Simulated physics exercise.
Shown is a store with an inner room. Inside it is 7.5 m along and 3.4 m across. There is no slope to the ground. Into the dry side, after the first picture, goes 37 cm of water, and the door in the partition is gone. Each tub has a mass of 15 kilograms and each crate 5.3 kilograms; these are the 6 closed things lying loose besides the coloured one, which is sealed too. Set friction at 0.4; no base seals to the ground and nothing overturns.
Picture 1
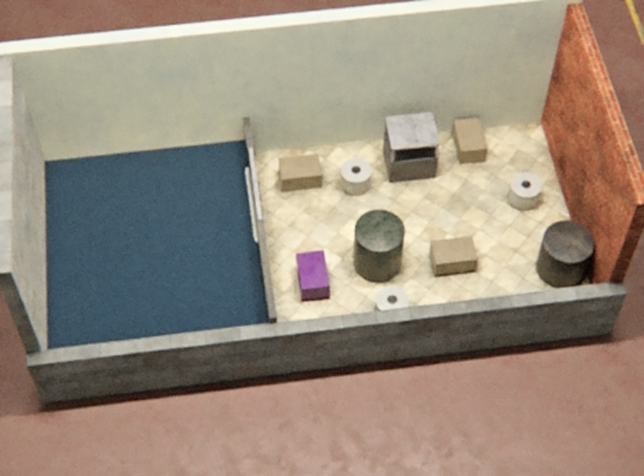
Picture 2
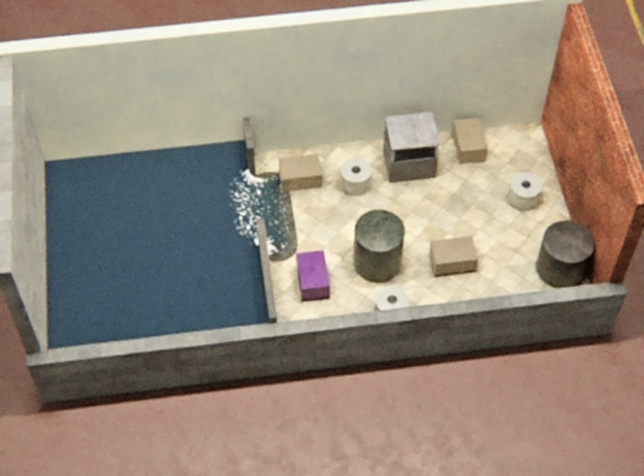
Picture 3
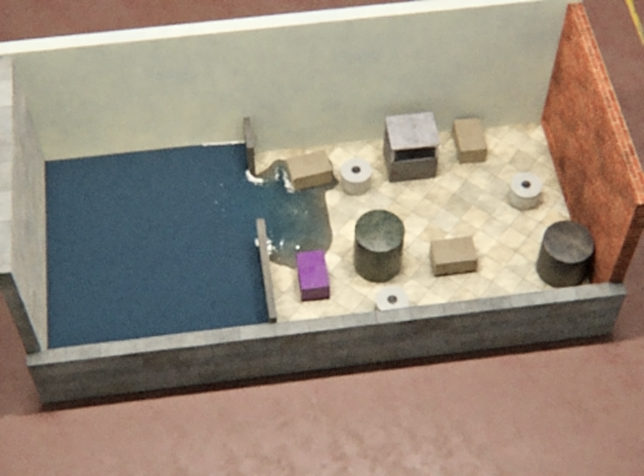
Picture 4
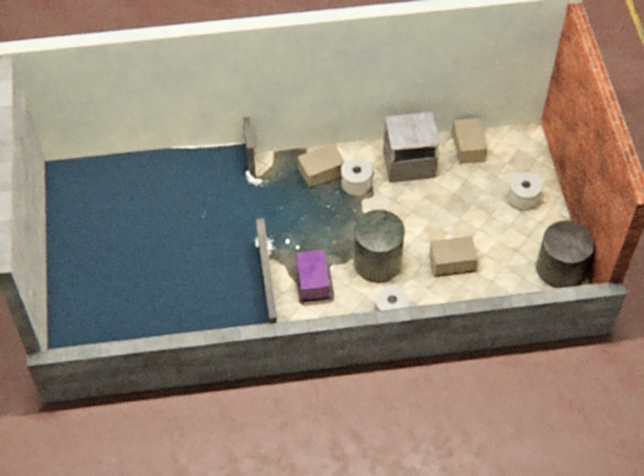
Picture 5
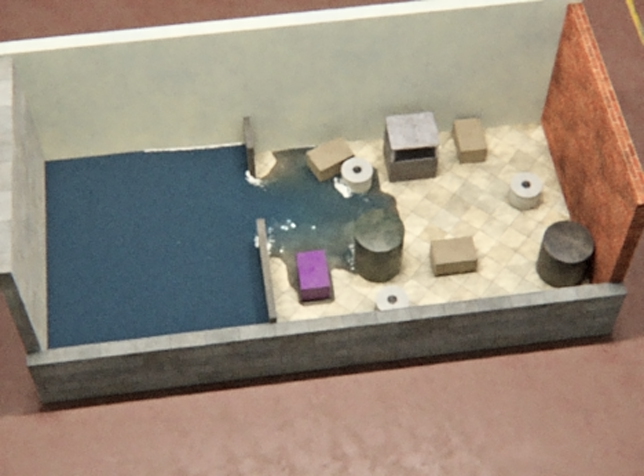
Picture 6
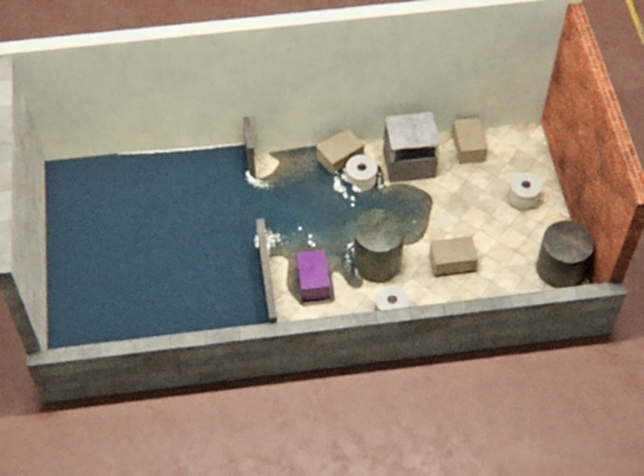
Dark blue water pours through a gap in the partition and spreads rightward across the pale tiled floor, pushing a tan box and then nudging a small white cylinder, while the purple crate stays in place as water reaches it.
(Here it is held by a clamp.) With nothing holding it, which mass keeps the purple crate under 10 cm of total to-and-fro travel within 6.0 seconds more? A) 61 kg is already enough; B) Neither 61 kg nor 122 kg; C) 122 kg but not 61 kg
(A) 61 kg is already enough.
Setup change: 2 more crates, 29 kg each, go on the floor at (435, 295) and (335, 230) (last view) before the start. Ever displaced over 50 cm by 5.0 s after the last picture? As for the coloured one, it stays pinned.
Result, in sequence: Not exceeded; exceeded.
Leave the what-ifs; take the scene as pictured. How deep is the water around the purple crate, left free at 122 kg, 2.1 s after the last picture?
About 3 cm.
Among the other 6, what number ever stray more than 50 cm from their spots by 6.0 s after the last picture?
I make it 5.
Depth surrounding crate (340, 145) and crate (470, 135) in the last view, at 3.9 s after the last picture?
Roughly 16 and 16 cm.
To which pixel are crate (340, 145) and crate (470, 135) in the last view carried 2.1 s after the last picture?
Roughly (364, 130), then roughly (536, 145).
Then, 0.4 s after the last picture the purple crate would be 0 cm from its start with 61 kg and 0 cm from its start with 122 kg; 1 cm of water round it then.
Then, 2.1 s after the last picture the purple crate would be 0 cm from its start with 61 kg and 0 cm from its start with 122 kg; 3 cm of water round it then.
Then, 3.9 s after the last picture the purple crate would be 0 cm from its start with 61 kg and 0 cm from its start with 122 kg; 5 cm of water round it then.
Then, 6.0 s after the last picture the purple crate would be 0 cm from its start with 61 kg and 0 cm from its start with 122 kg; 7 cm of water round it then.
